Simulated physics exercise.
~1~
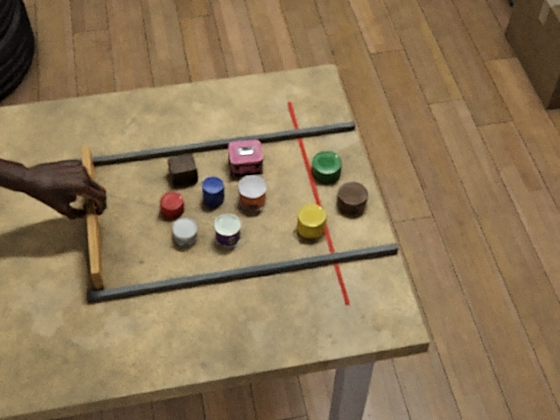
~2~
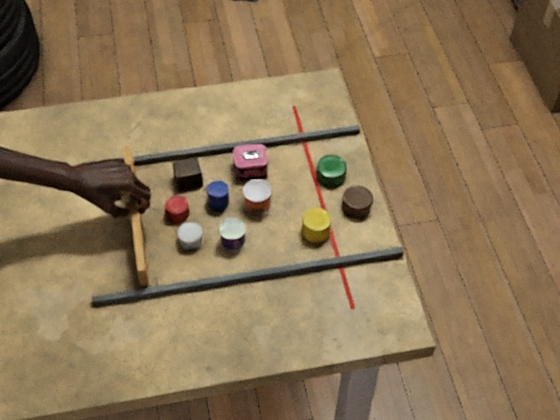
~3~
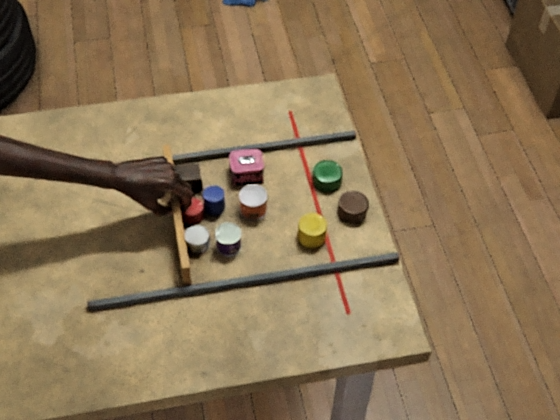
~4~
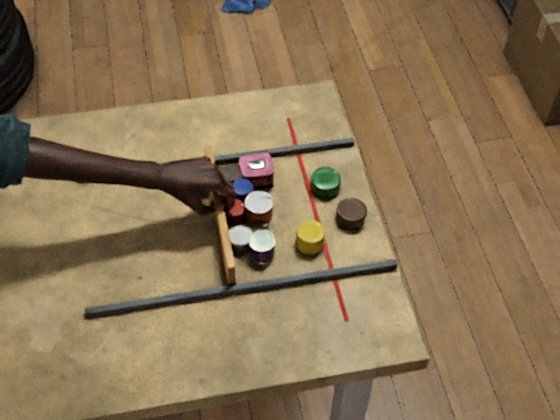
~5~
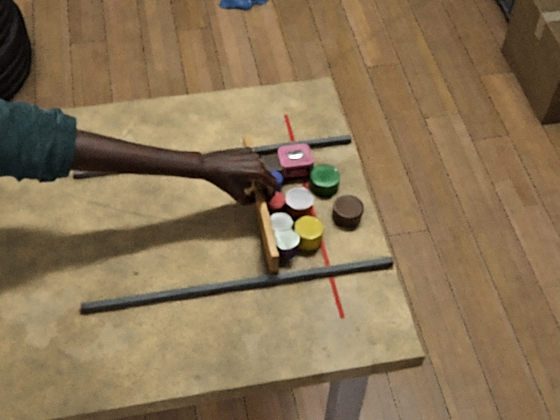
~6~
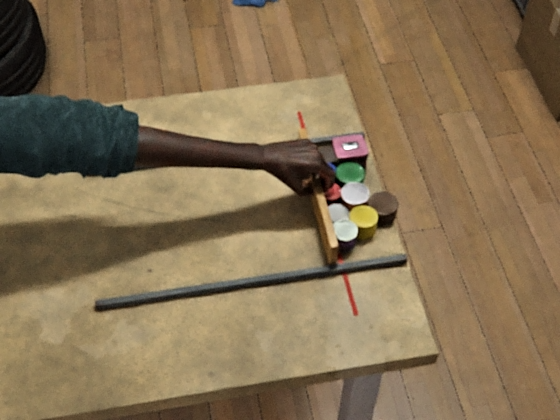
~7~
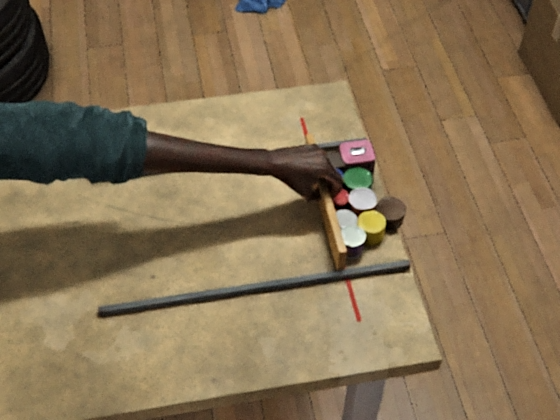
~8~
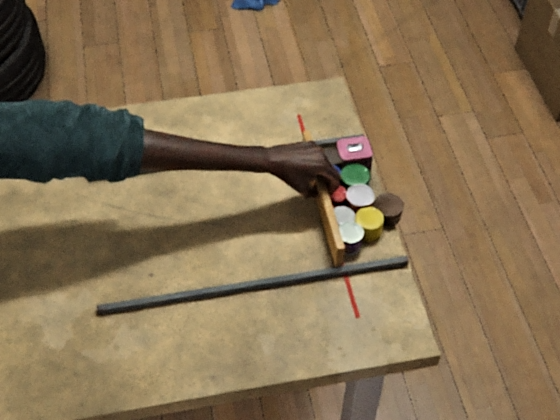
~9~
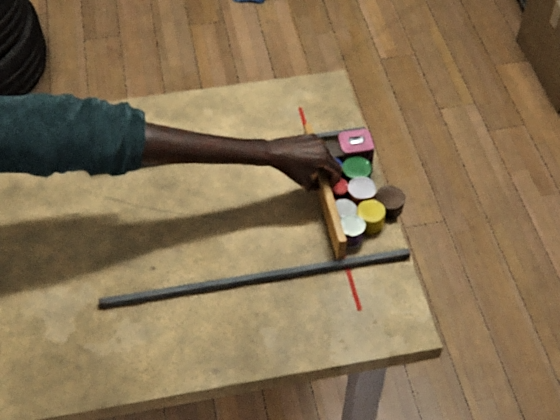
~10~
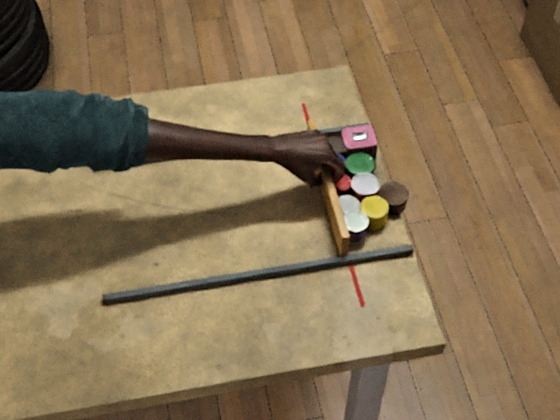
We see a hand slide an upright wooden board rightward between two dark rails on a table, gathering scattered small pots, lids and blocks. It stops just past a red strip, leaving the objects clustered near the table's right edge, with none falling off.
